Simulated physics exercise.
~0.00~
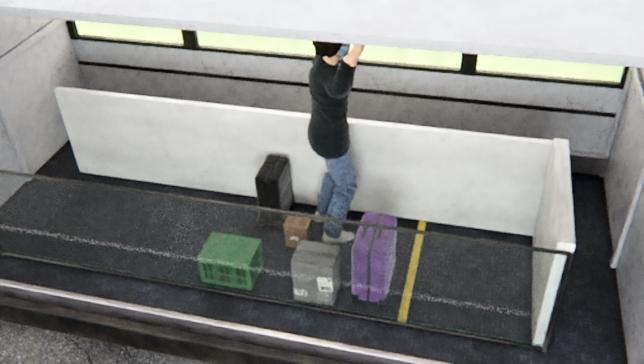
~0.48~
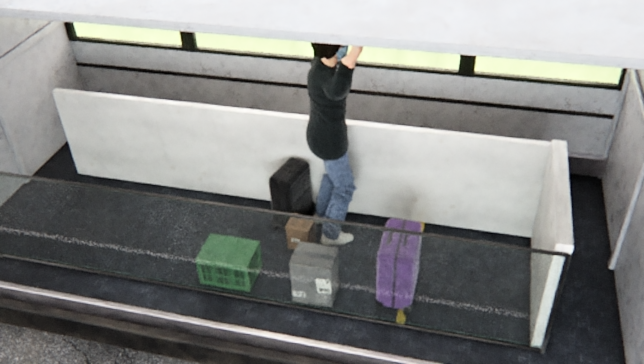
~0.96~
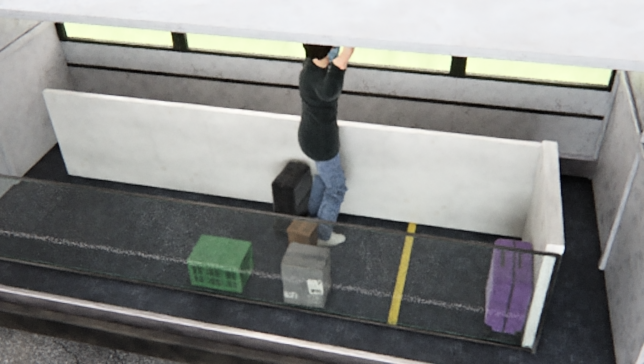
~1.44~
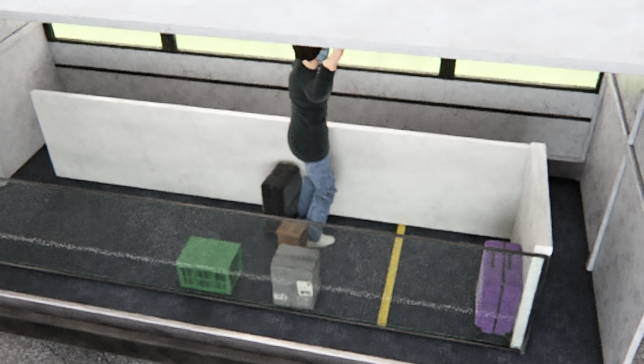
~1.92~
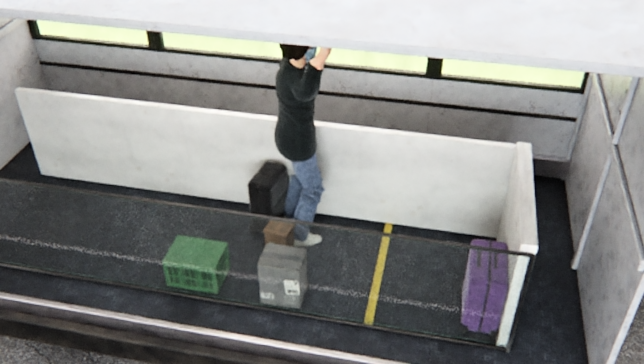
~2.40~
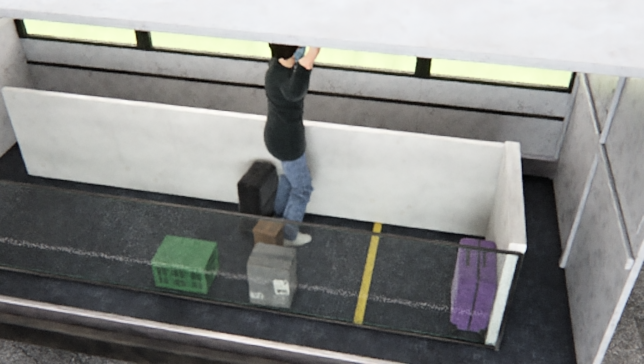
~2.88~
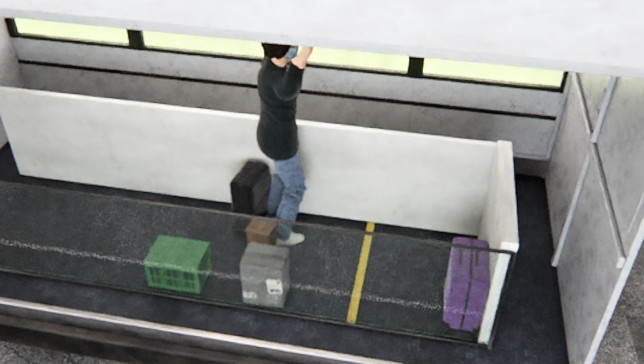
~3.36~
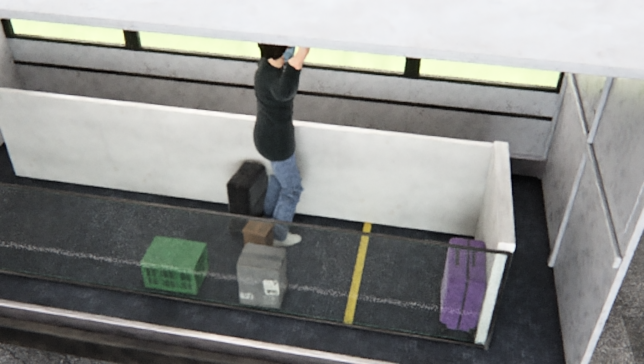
Tram bay with a standing passenger, purple case rolling right across a yellow line and black case shifting slightly, stopping short.
